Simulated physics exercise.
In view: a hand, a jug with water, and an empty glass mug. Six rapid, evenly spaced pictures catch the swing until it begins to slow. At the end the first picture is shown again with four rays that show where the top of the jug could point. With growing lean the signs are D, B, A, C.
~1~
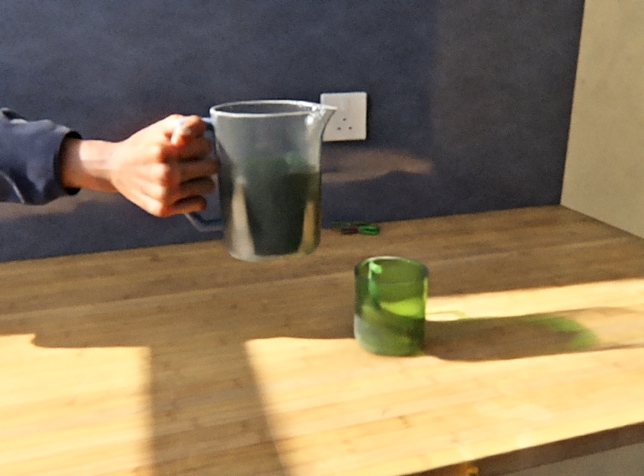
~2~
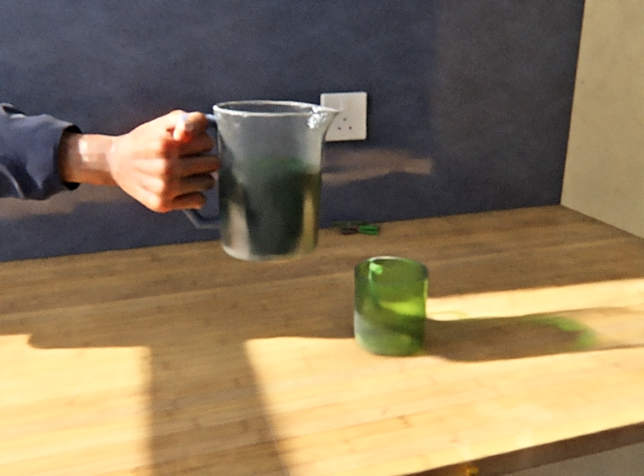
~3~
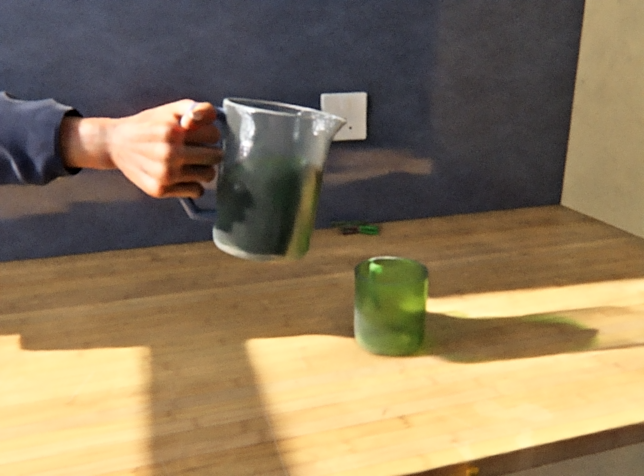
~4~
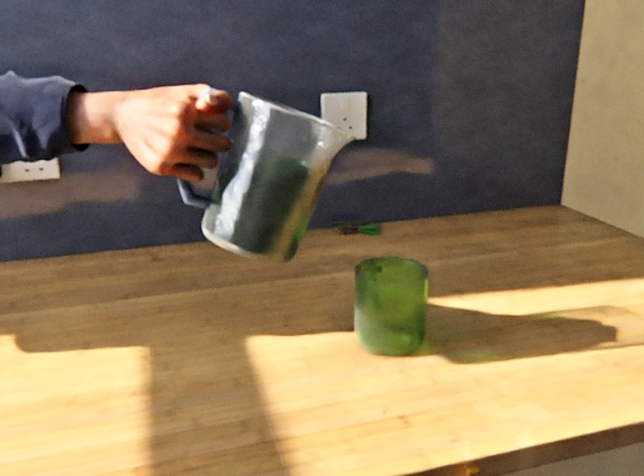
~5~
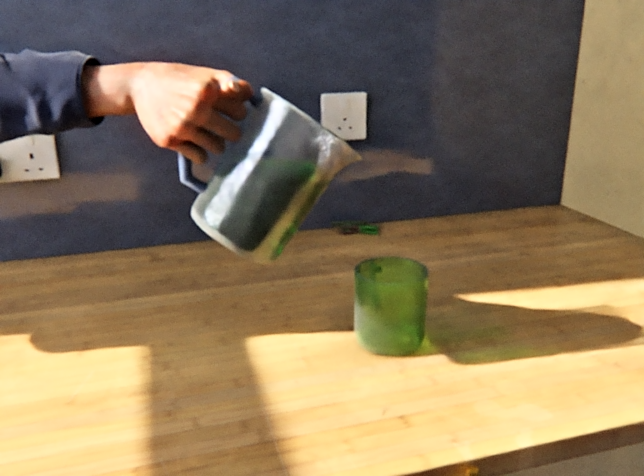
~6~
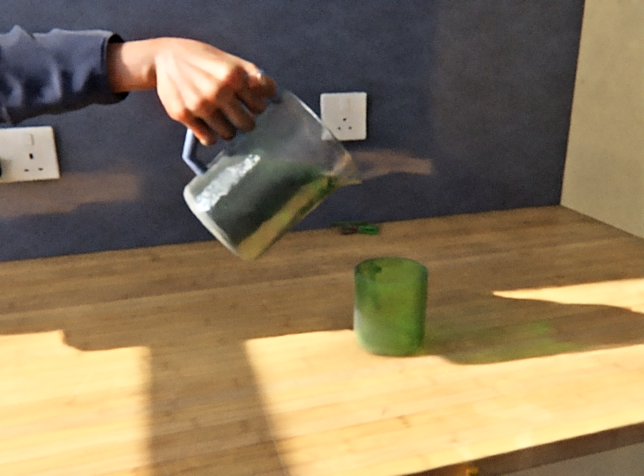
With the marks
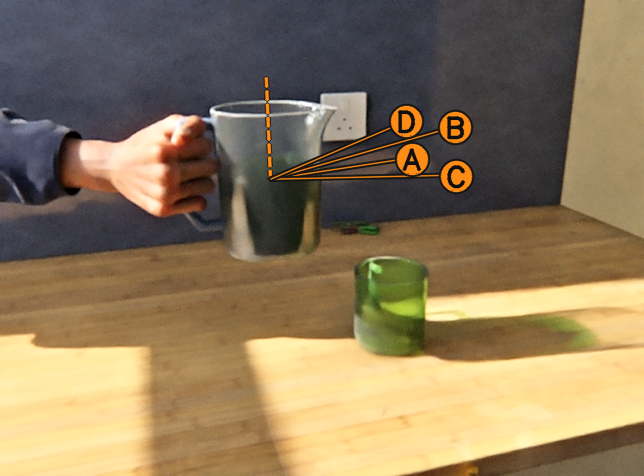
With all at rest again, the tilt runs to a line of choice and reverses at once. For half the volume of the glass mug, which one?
D.
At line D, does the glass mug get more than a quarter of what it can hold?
Yes, clearly.
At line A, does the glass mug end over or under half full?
Over.
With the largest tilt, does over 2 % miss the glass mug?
Yes, it does.
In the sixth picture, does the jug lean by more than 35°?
Yes.
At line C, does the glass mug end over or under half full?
Over half.
On the marked copy, A at (395, 160); B at (438, 131); C at (439, 175); D at (390, 127).
If A is chosen, the glass mug ends with about 76 % of what it can hold; 16 % of the water is spilt.
If B is chosen, the glass mug ends with about 66 % of what it can hold; 8 % of the water is spilt.
If C is chosen, the glass mug ends with about 94 % of what it can hold; 17 % of the water is spilt.
If D is chosen, the glass mug ends with about 49 % of what it can hold; 4 % of the water is spilt.
